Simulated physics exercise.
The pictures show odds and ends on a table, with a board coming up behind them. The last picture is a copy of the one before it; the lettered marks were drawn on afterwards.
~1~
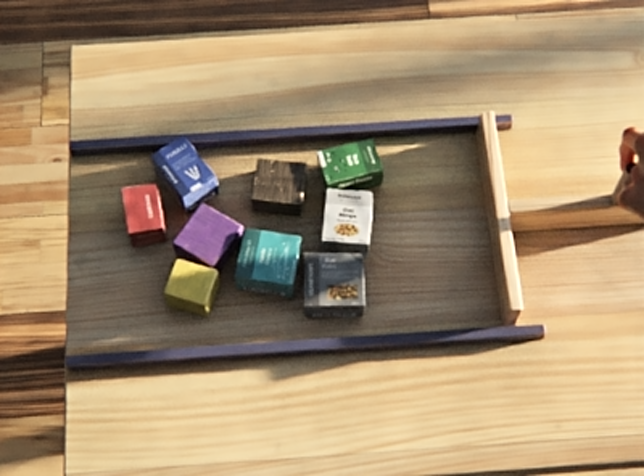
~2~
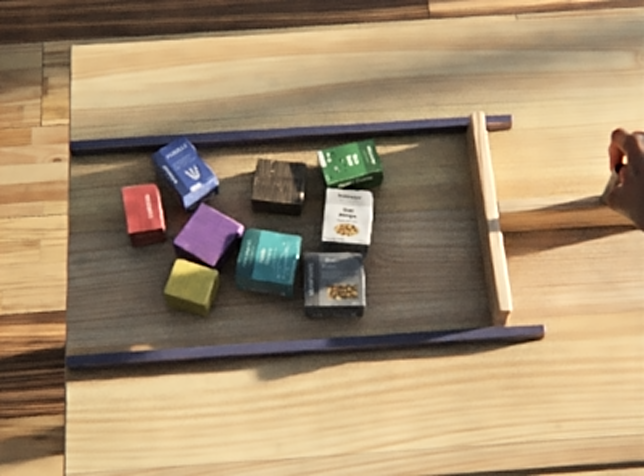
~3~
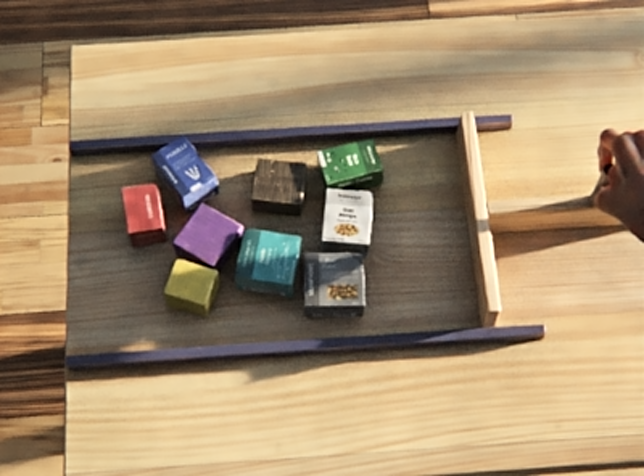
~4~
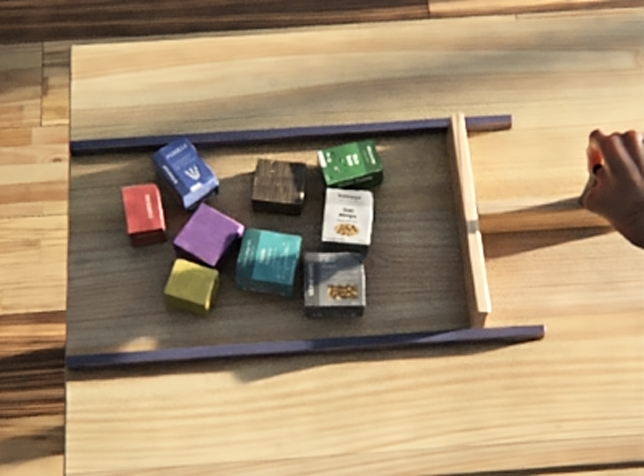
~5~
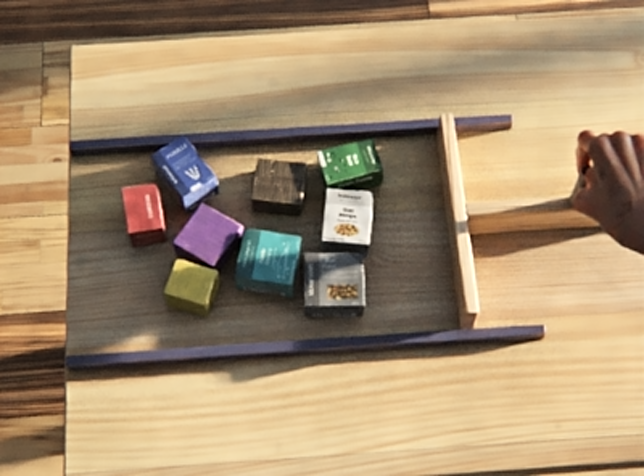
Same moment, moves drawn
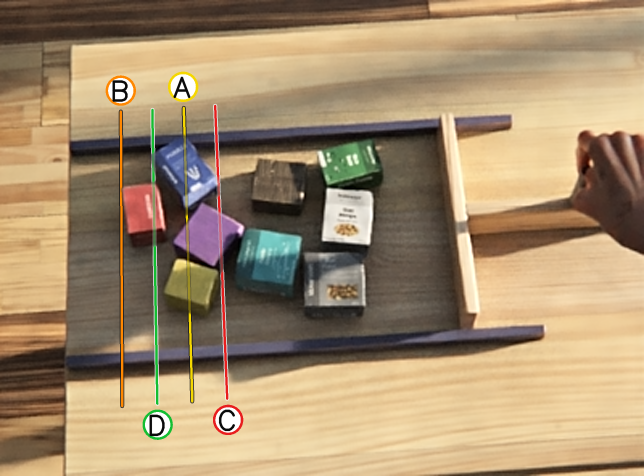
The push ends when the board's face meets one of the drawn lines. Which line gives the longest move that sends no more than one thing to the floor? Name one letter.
No farther than C.
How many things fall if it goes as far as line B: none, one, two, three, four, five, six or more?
In all, six or more.
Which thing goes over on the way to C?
It is the red box.
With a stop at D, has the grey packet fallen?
By then, no.
On the marked copy, A at (188, 247); B at (122, 251); C at (221, 245); D at (155, 249).
Taking C. A third of the way, board (374, 215); green box (331, 163); white packet (342, 226).
Two thirds of the way, board (288, 220); red box (104, 212); blue packet (141, 175).
When it is over, board (224, 224); red box over the edge; purple block (83, 245); one fallen.
As for the rest, A drops two; B drops six; D drops four.
